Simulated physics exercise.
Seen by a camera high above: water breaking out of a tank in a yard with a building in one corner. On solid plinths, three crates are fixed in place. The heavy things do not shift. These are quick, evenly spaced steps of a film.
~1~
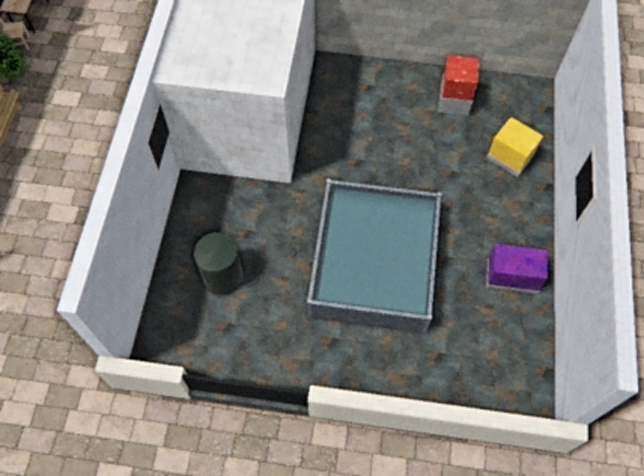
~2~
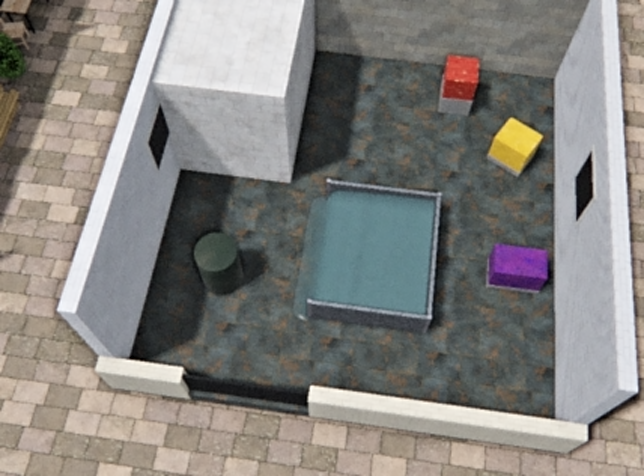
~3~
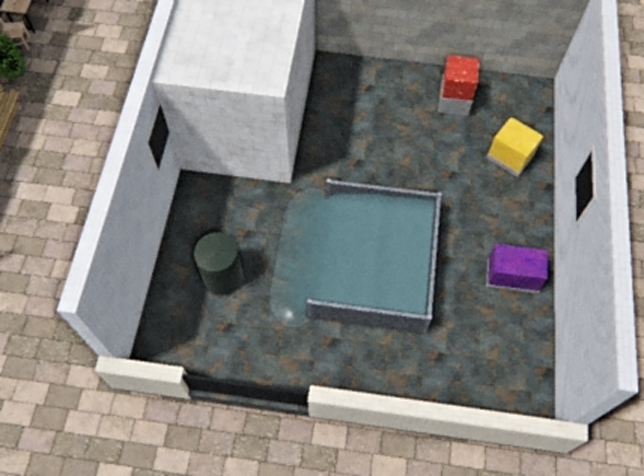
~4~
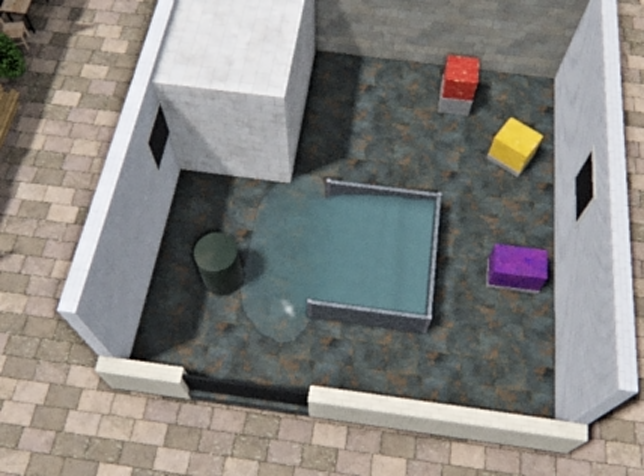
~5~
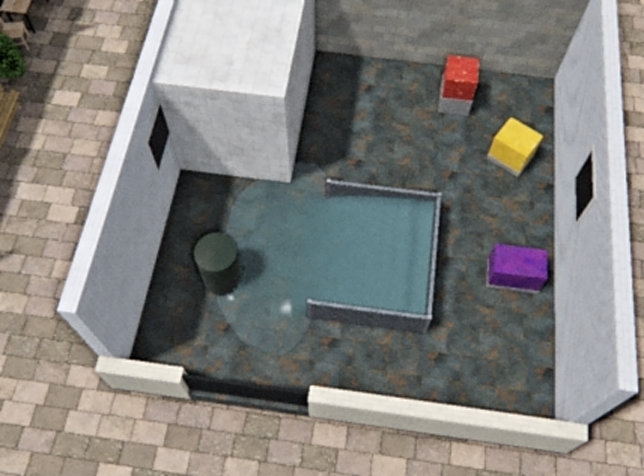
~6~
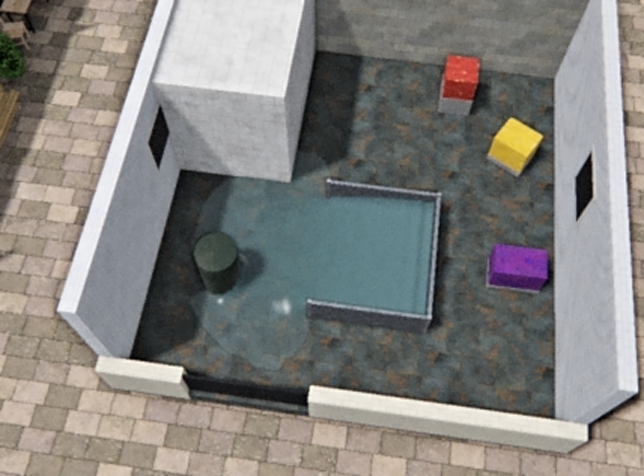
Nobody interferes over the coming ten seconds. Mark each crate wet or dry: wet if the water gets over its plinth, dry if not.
Red crate dry, yellow crate dry, purple crate wet.
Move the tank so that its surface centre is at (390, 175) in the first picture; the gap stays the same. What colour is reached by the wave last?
That would be the purple one.
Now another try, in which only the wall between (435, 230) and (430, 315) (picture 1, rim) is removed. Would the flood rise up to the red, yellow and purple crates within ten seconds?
Here goes: Red crate - left alone; yellow crate - hit; purple crate - hit.
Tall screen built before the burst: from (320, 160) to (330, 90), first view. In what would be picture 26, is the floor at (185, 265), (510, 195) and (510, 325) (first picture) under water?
As listed: Flooded, dry, free of water.
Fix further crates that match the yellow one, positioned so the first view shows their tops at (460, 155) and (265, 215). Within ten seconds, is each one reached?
Result, in sequence: Is missed, is inundated.
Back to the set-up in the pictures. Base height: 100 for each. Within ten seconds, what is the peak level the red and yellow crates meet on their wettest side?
I'd put it at some 20 % for one and some 70 % for the other, in that order.
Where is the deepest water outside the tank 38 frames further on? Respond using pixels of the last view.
(543, 397).
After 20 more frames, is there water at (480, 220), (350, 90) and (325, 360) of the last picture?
First spot clear, second spot swamped, third spot swamped.
A moment on, water covers 30 % of the floor; the red crate not reached, the yellow crate not reached, the purple crate not reached.
Next, water covers 30 % of the floor; the red crate not reached, the yellow crate not reached, the purple crate not reached.
Then, water covers 35 % of the floor; the red crate not reached, the yellow crate not reached, the purple crate not reached.
Later, water covers 70 % of the floor; the red crate water round its plinth, the yellow crate water round its plinth, the purple crate water round its plinth.
In the end, water covers 95 % of the floor; the red crate stayed above the water, the yellow crate stayed above the water, the purple crate was topped.
